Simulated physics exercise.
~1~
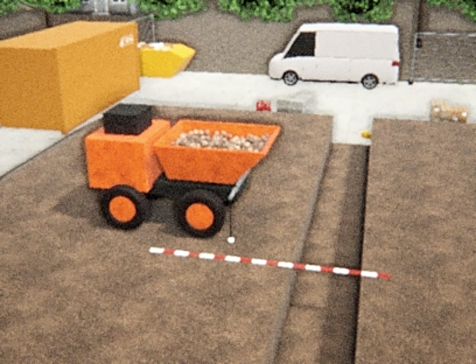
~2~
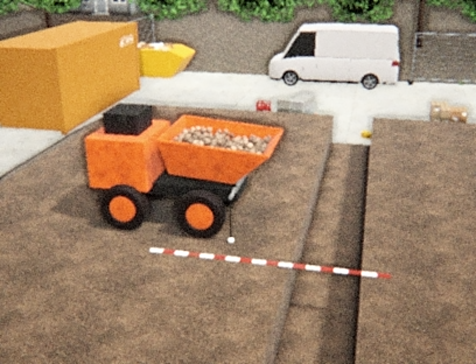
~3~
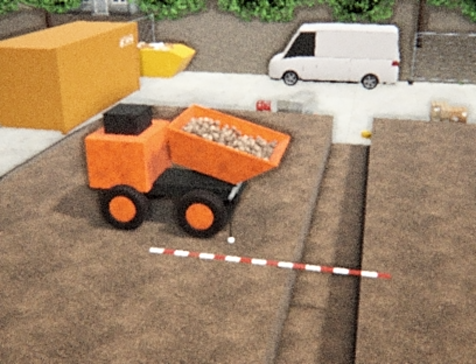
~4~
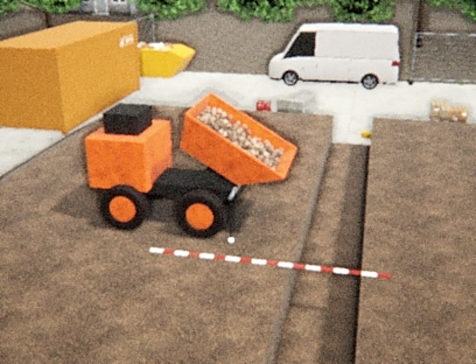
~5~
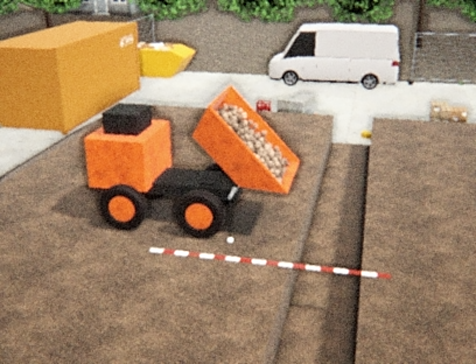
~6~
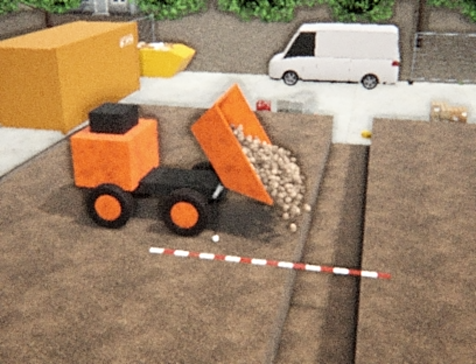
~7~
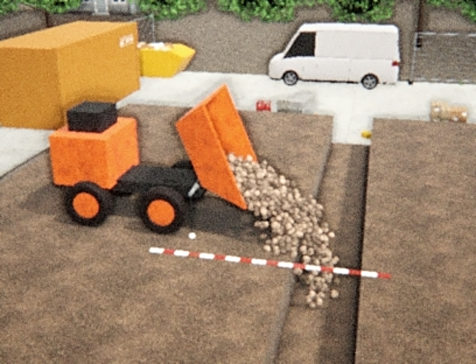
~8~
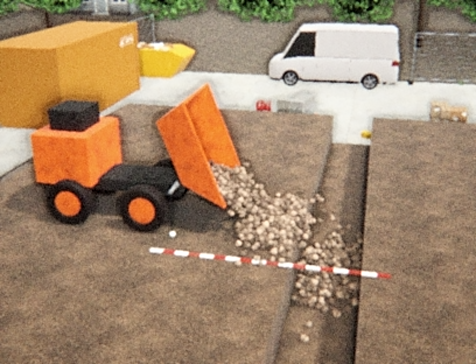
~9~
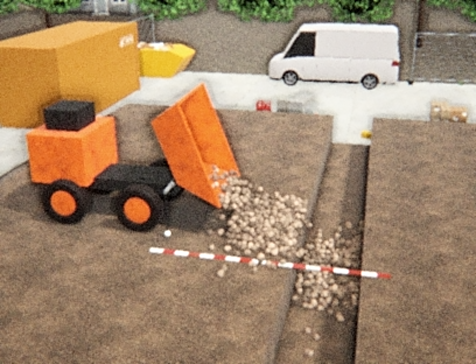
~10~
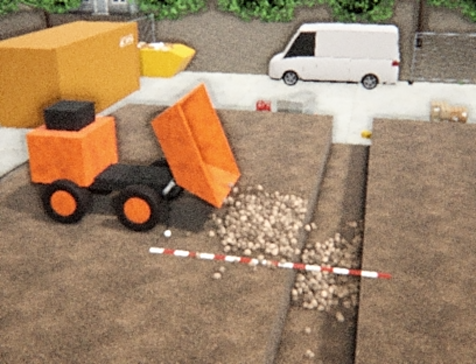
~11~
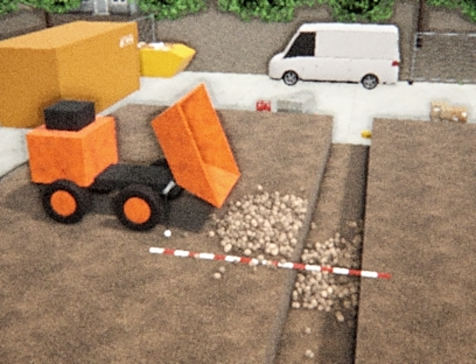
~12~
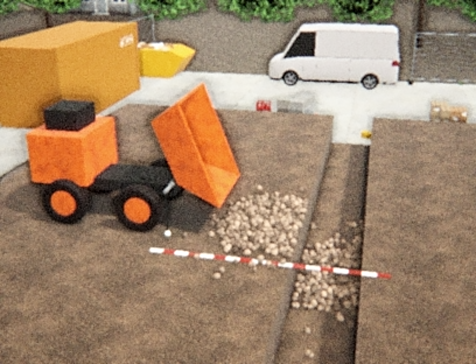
In this clip, an orange dumper tips its skip of pale stones toward a trench and rolls left as they pour out. The stones settle around the striped staff, mostly on the ground before the trench with some inside it, and the emptied skip stays raised.
